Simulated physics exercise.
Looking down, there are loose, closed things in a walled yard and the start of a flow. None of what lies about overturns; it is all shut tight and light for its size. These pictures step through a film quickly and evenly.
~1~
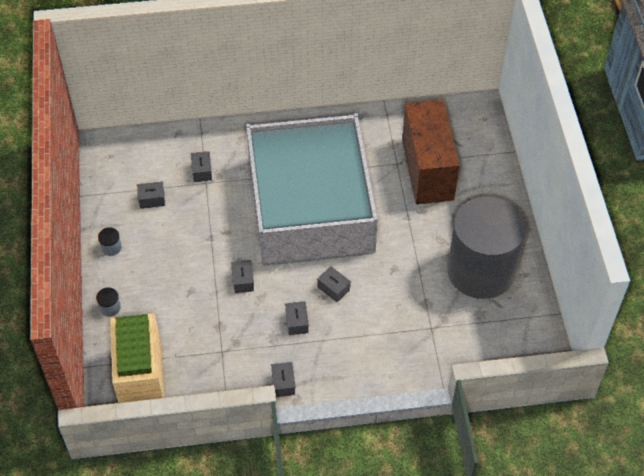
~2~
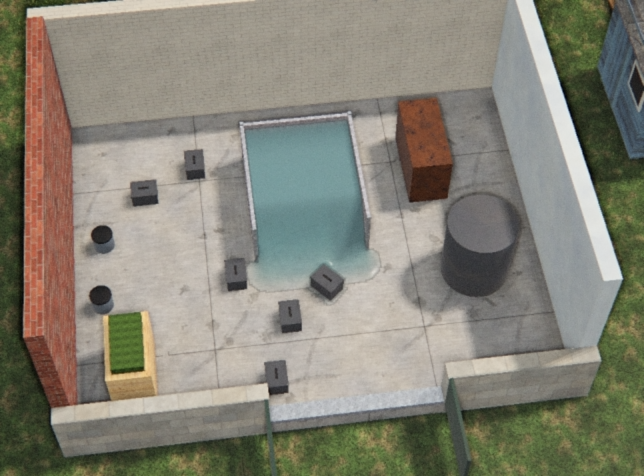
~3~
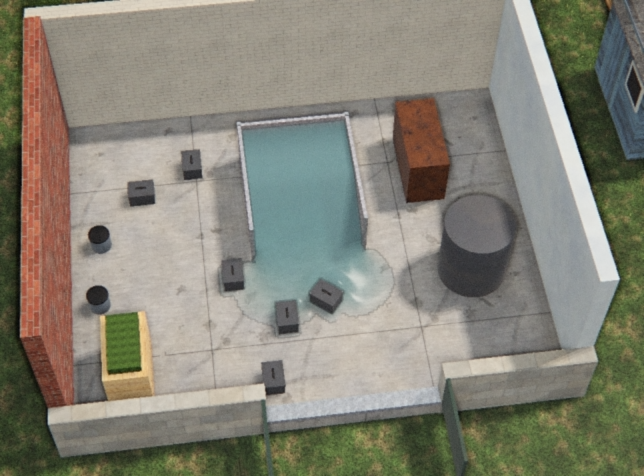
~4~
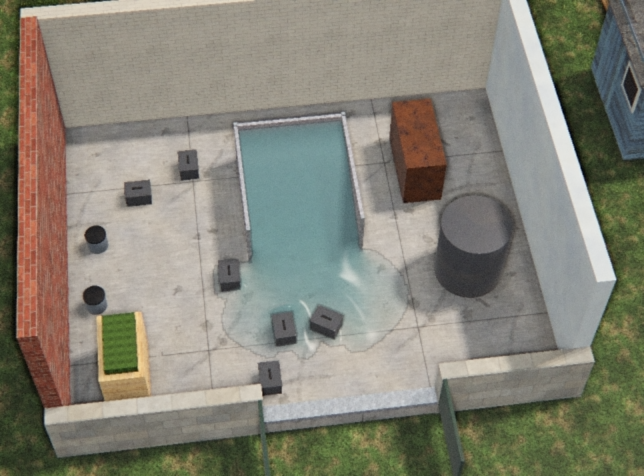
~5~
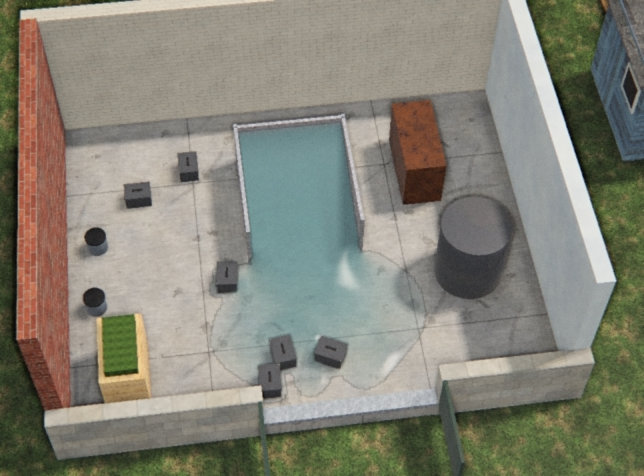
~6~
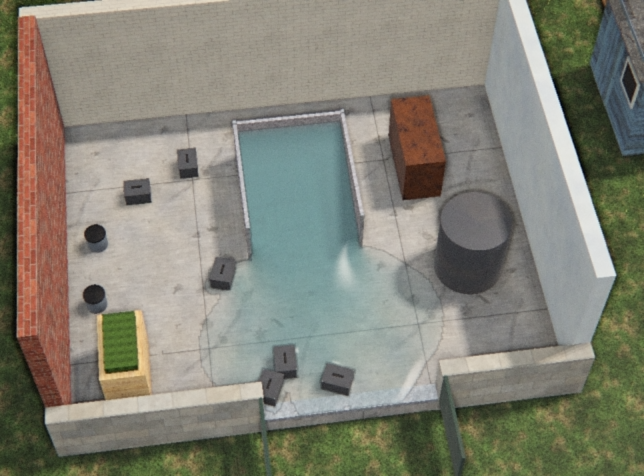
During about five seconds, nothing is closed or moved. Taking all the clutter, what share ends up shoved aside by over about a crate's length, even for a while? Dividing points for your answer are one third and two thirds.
Answer: A share between one and two thirds.
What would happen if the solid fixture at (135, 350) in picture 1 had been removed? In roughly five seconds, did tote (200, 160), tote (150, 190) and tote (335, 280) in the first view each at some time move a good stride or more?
Fell short, fell short and went the distance.
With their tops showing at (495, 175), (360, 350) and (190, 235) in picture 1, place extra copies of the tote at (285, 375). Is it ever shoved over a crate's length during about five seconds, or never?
Listed in order: Hardly budges, displaced, then hardly budges.
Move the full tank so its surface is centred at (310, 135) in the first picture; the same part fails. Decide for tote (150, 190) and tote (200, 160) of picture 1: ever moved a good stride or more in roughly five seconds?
Lab note, in listed order: Full stretch not covered; full stretch not covered.
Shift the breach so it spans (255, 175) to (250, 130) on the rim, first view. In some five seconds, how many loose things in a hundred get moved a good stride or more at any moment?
I'd say around 60 per cent.
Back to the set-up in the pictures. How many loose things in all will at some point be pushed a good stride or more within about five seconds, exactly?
My tally gives 4.
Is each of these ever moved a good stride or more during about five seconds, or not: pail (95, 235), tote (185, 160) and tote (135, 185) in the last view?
Short of that; short of that; short of that.
A moment on, 2 of 8 are well off their spots; 1 afloat.
Next, 3 of 8 are well off their spots; 0 afloat.
Later, 4 of 8 are well off their spots; 0 afloat.
In the end, 4 of 8 are well off their spots, and 4 have been at some point; 0 afloat.
